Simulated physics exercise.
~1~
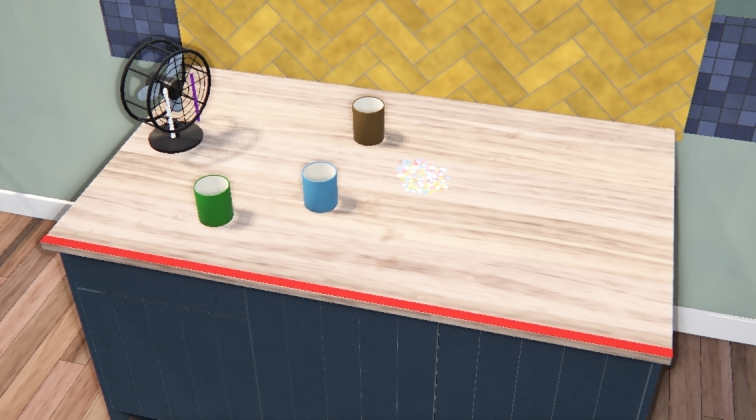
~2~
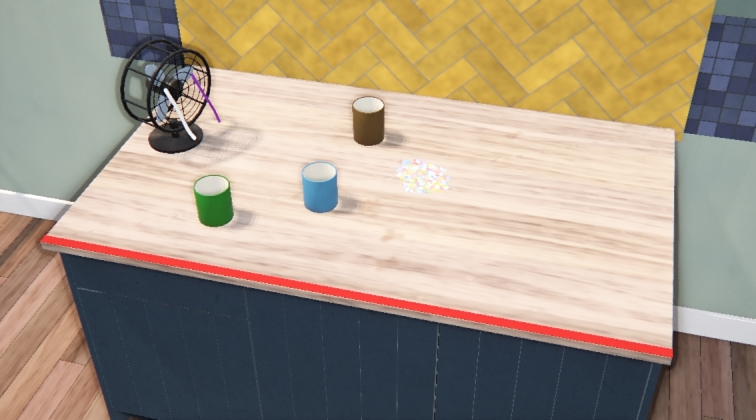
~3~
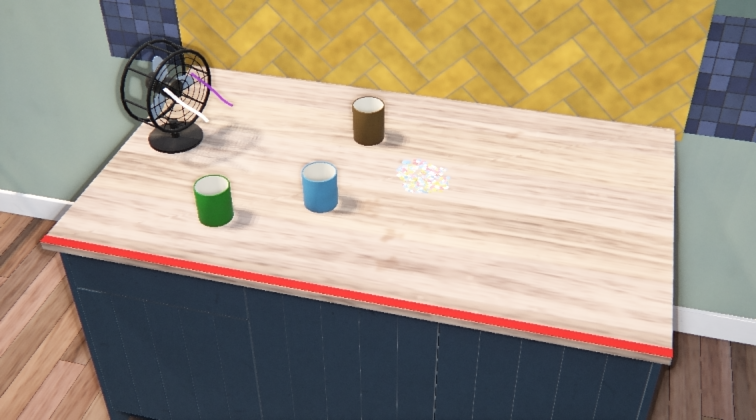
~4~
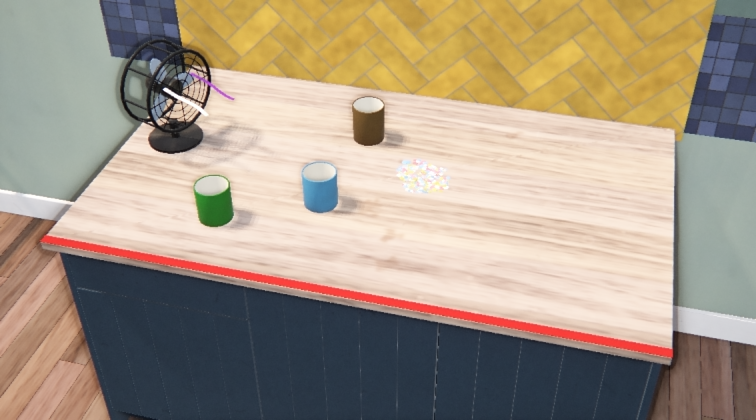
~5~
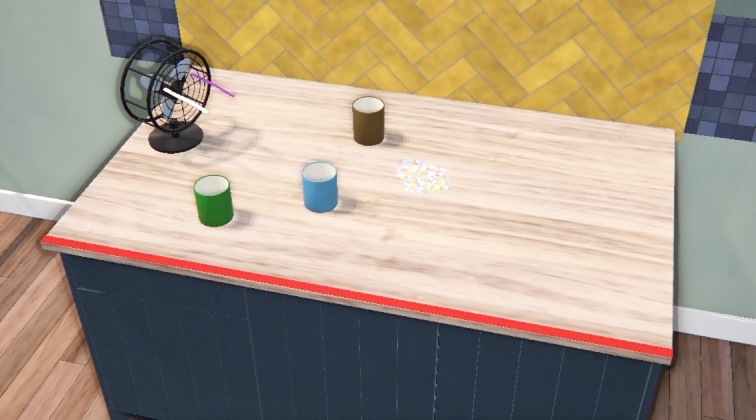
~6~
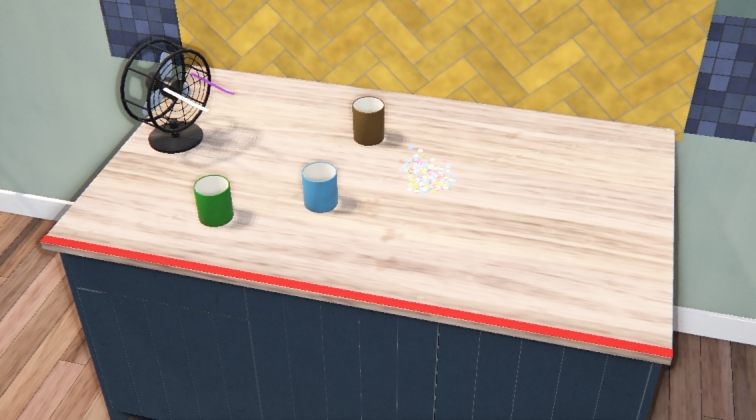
The footage shows a black table fan starting up on a wooden counter, its white and purple ribbons lifting and streaming toward the right, while three mugs stay still and a patch of pale paper dots then begins to scatter slightly.
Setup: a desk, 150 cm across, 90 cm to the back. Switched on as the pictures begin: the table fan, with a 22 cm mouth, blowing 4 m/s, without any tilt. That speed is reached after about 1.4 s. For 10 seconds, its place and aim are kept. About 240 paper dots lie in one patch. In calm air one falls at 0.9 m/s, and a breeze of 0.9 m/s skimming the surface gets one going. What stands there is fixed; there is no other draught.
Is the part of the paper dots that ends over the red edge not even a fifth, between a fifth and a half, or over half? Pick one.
It is not even a fifth.
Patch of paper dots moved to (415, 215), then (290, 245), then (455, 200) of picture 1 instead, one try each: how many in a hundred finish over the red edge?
About 2, 100 and 0 in a hundred, in that order.
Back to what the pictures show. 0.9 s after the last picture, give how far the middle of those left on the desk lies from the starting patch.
Roughly 45 cm.
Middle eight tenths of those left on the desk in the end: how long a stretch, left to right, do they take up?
I'd say close to 40 cm.
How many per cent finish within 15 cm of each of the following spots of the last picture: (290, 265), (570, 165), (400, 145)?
Roughly 0 %, 30 % and 3 %, in that order.
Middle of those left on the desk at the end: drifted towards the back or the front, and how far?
Direction: Rearward; distance: About 15 cm.
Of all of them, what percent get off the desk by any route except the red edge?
I would say close to 50 %.
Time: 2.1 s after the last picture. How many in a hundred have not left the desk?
Share at that time: Some 50 %.
Then, 0.9 s after the last picture, 0 % are over the red edge; the middle of those still in play is near (598, 171); 22 % have settled or left.
Then, 2.1 s after the last picture, 0 % are over the red edge; the middle of those still in play is near (560, 165); 73 % have settled or left.
Then, 4.4 s after the last picture, 0 % are over the red edge; the middle of those still in play is near (560, 165); 75 % have settled or left.
Then, 8.9 s after the last picture, at the end, 0 % are over the red edge; the middle of those still in play is near (560, 165).
